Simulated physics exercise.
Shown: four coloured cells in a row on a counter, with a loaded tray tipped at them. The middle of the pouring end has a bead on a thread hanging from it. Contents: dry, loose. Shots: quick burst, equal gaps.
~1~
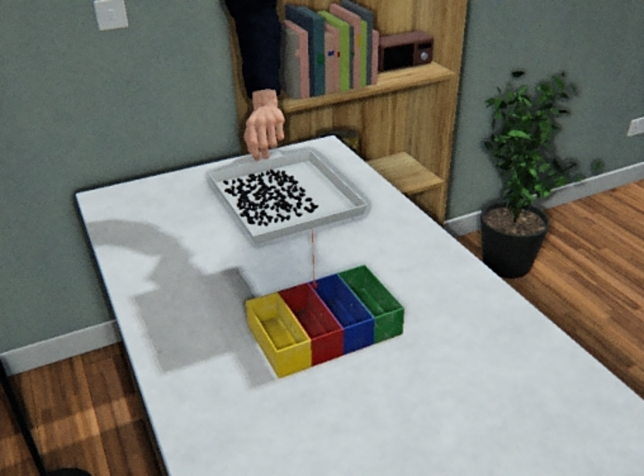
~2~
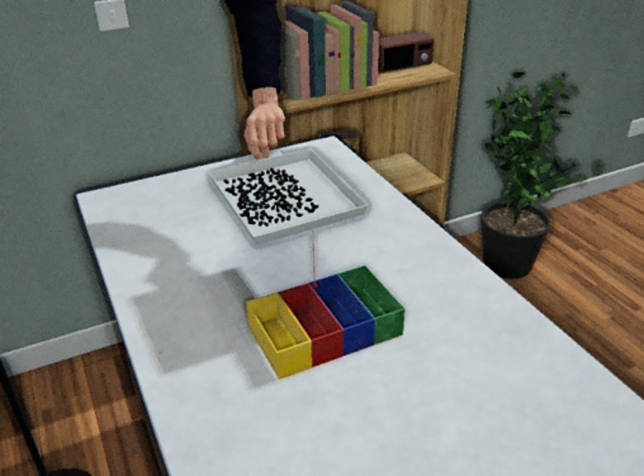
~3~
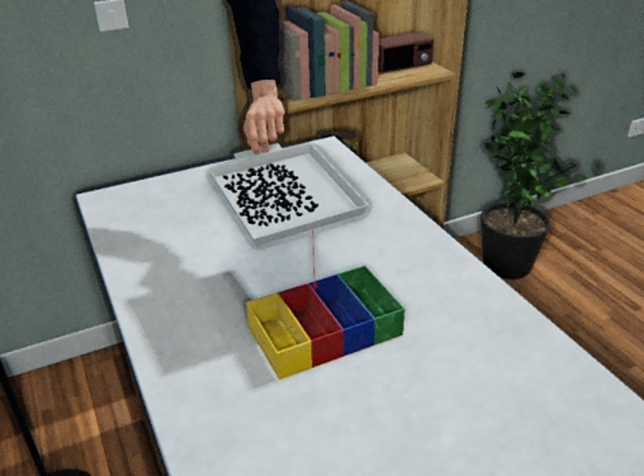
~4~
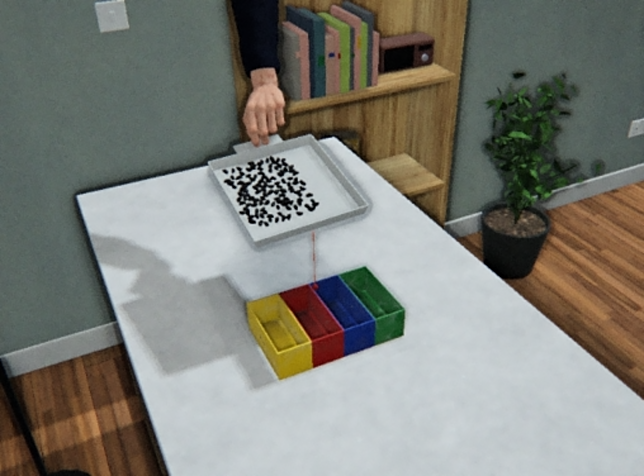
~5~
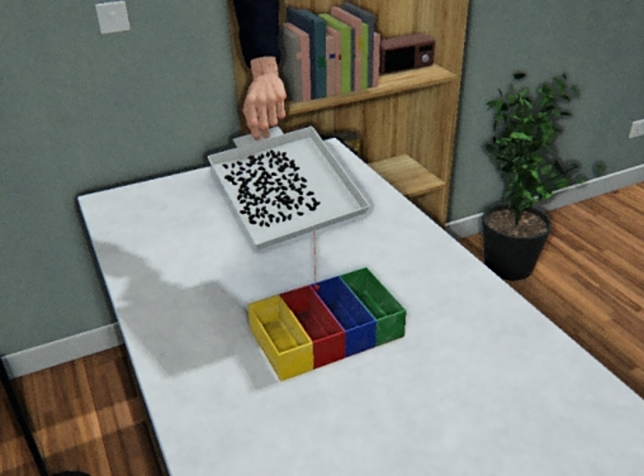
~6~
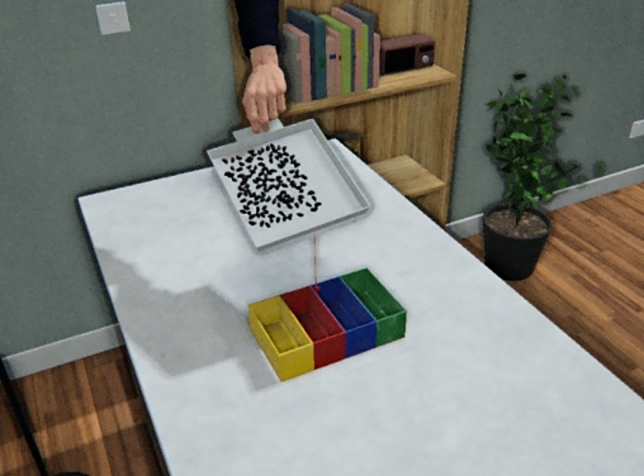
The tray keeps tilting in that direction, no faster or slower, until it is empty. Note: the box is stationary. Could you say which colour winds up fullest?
The yellow cell winds up fullest.
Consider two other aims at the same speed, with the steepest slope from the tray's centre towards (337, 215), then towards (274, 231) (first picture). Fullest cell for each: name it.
First: The green one, second: The yellow cell.
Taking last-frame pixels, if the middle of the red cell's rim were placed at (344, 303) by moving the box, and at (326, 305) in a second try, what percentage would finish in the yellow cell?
The first position comes out at 20 per cent, the other at 30 per cent.
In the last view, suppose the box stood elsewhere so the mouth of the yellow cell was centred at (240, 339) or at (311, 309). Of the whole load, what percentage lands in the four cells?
Some 100 and then some 20 per cent.
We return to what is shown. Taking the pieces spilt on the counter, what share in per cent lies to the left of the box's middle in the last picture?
Some 100 %.
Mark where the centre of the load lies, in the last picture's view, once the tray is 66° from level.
I'd mark the middle close to (278, 224).
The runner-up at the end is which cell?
Second: The red cell.
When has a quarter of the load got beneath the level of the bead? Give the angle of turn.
Around 95 degrees of turn.
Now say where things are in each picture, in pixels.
Corners of the pouring end near (255, 233) and (364, 204), level; middle of the load near (270, 198), black beans; bead on its thread near (314, 286); yellow cell near (294, 357); red cell near (327, 345); blue cell near (358, 334); green cell near (389, 324), in the first frame.
Corners of the pouring end near (256, 234) and (364, 204), level; middle of the load near (271, 198), in the second frame.
Corners of the pouring end near (256, 236) and (364, 204), tipped barely, lowest at the left corner; middle of the load near (270, 195), in the third frame.
Corners of the pouring end near (256, 238) and (365, 204), tipped a little, lowest at the left corner; middle of the load near (271, 192), in the fourth frame.
Corners of the pouring end near (257, 241) and (366, 205), tipped clearly, lowest at the left corner; middle of the load near (271, 189), in the fifth frame.
Corners of the pouring end near (258, 244) and (367, 205), tipped clearly, lowest at the left corner; middle of the load near (271, 187); yellow cell near (297, 360); red cell near (329, 349); blue cell near (361, 337); green cell near (391, 327), in the sixth frame.
Shortly afterwards, tray tipped steeply; all but a few on the tray; only a few falling or outside the box.
Next, tray tipped past a quarter turn; near a quarter on the tray; near a third in the yellow cell; a little in the red cell; only a few in the blue cell; near a third falling or outside the box.
Some moments later, tray tipped past a quarter turn; near two thirds in the yellow cell; near a quarter in the red cell; a little in the blue cell; a little falling or outside the box.
In the end, tray tipped past a quarter turn; near two thirds in the yellow cell; near a quarter in the red cell; a little in the blue cell; none at all in the green cell; a little outside the box.
